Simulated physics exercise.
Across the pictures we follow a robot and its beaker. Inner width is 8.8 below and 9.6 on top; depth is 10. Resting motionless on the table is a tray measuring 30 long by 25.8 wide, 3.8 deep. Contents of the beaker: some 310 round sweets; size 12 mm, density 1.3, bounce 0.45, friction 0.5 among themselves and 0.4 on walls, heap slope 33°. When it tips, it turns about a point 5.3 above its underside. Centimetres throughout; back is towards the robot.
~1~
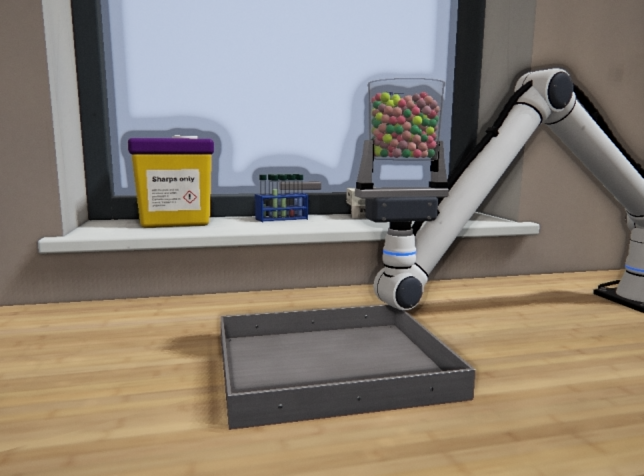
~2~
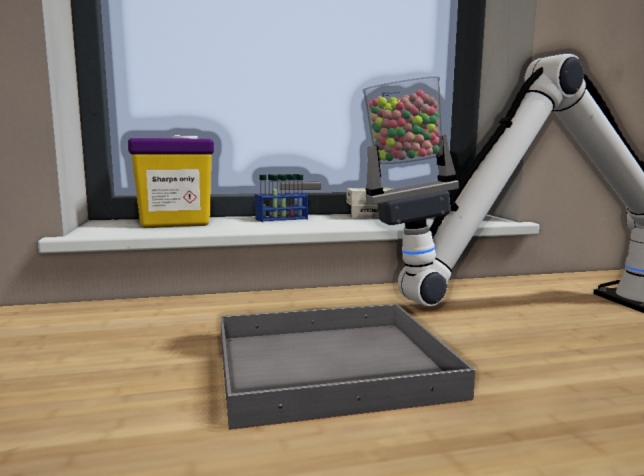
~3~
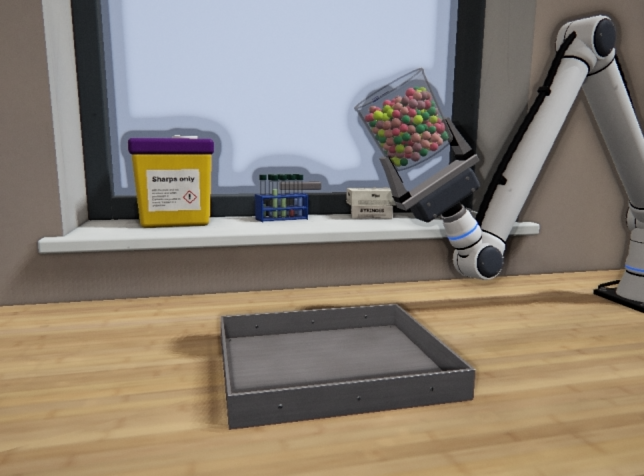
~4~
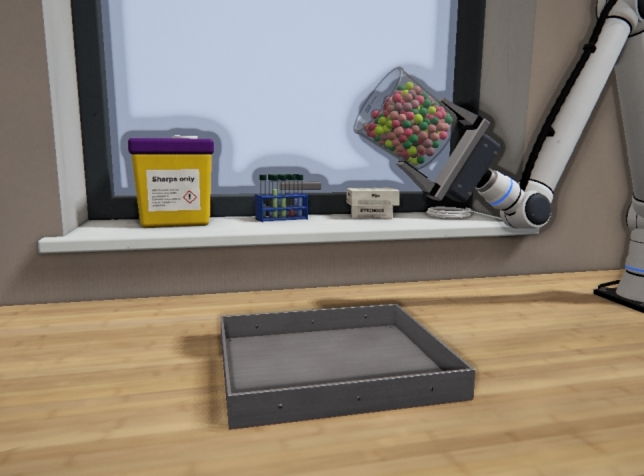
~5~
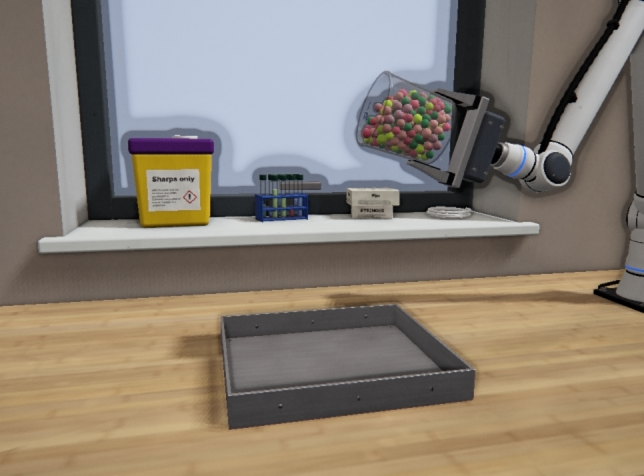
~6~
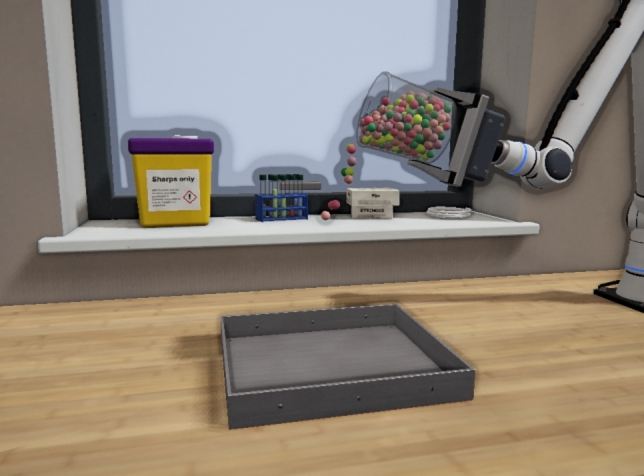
At a windowsill, a robot arm tilts a clear beaker leftward until several colourful sweets drop out.
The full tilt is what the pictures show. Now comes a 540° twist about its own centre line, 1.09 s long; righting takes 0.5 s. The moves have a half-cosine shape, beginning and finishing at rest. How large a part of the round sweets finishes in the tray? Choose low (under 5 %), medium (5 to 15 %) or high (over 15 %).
High - over 15 %.
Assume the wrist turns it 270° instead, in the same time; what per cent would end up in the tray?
It would be roughly 20 percent.
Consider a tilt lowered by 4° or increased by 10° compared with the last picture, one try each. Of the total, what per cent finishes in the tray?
About 15 and 55 per cent.
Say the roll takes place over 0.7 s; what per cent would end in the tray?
It would be near 10 per cent.
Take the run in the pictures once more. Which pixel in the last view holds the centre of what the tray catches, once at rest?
Centre point: Close to (287, 367).
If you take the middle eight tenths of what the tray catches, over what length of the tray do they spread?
Around 20 cm.
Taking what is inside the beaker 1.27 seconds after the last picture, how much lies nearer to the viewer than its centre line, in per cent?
The answer works out at some 55 percent.
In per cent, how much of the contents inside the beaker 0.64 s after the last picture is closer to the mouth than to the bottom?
Roughly 40 percent.
Then, 0.64 s later, tipped 74°, highest piece 40 above the table; 269 in the beaker, 26 in the tray, 12 in flight or on a rim.
Then, 1.27 s later, tipped 52°, highest piece 37 above the table; 234 in the beaker, 69 in the tray, 4 in flight or on a rim.
Then, 1.79 s later, upright, highest piece 39 above the table; 233 in the beaker, 73 in the tray, 1 on the table or floor.
Then, 2.49 s later, upright, highest piece 39 above the table; 233 in the beaker, 73 in the tray, 1 on the table or floor.
At rest, 233 in the beaker, 73 in the tray, 1 on the table or floor. That is 24 % in the tray.
